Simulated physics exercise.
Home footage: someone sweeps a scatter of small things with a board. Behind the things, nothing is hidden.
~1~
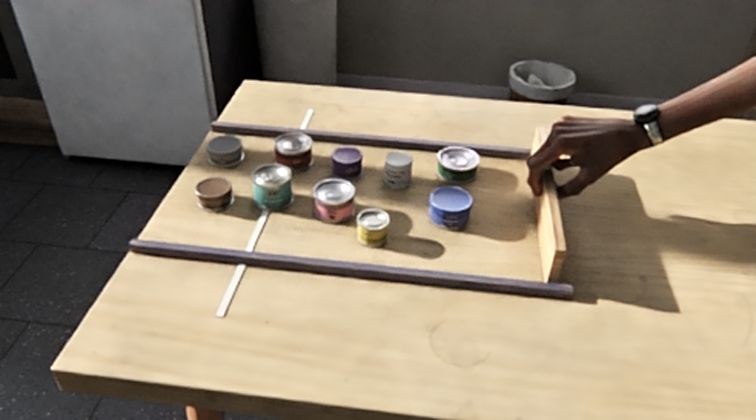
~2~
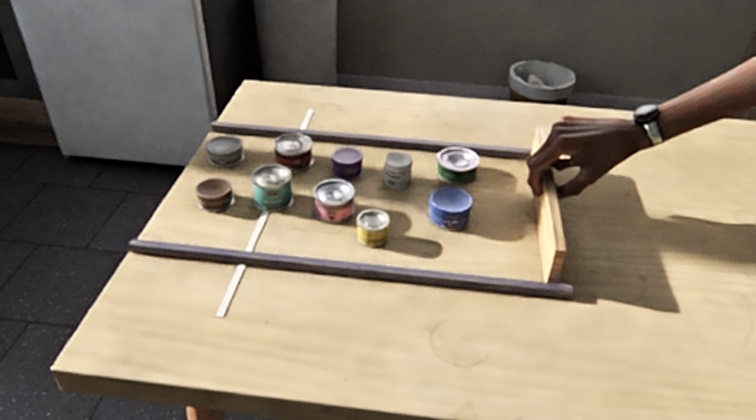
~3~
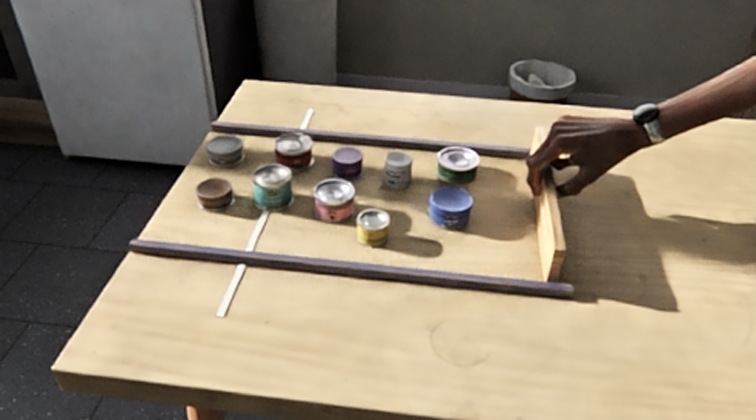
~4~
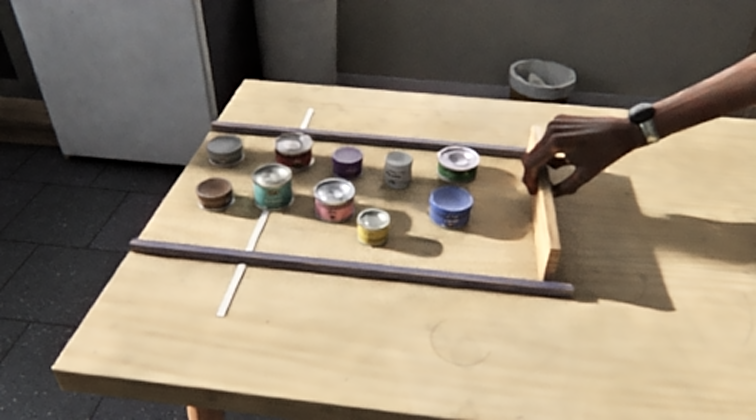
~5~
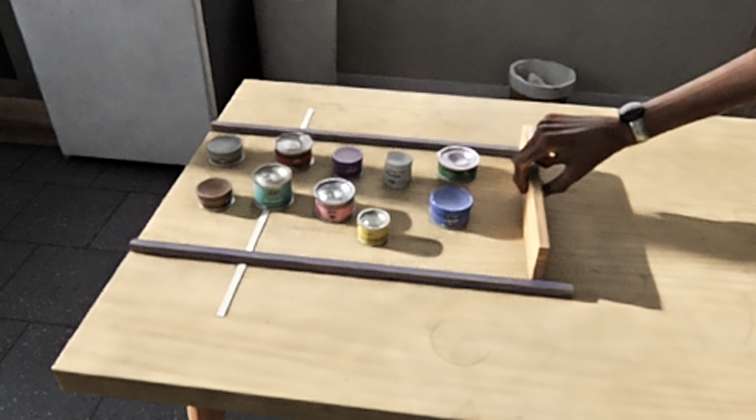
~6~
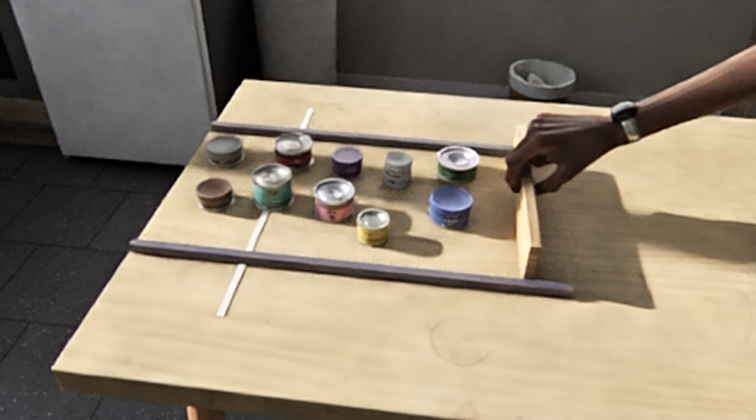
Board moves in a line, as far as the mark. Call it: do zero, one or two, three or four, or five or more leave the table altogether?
Zero.
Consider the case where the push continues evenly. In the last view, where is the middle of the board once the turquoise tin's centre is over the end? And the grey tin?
Near (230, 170), then near (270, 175).
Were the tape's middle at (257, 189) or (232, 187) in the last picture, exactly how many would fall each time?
1, then 3.
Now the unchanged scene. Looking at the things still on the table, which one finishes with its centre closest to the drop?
That would be the grey tin.
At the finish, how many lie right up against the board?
Contact count: 4.
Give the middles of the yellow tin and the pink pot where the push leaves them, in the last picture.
First (244, 218), then (216, 205).
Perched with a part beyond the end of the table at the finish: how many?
The number would be 1.
A little later, none off yet; grey tin at rest near (225, 151); brown tin at rest near (215, 194); turquoise tin at rest near (273, 188).
Next, none off yet; grey tin at rest near (225, 151); brown tin at rest near (215, 194); turquoise tin shifted a little near (261, 186).
When it is over, the number that fall off is zero.
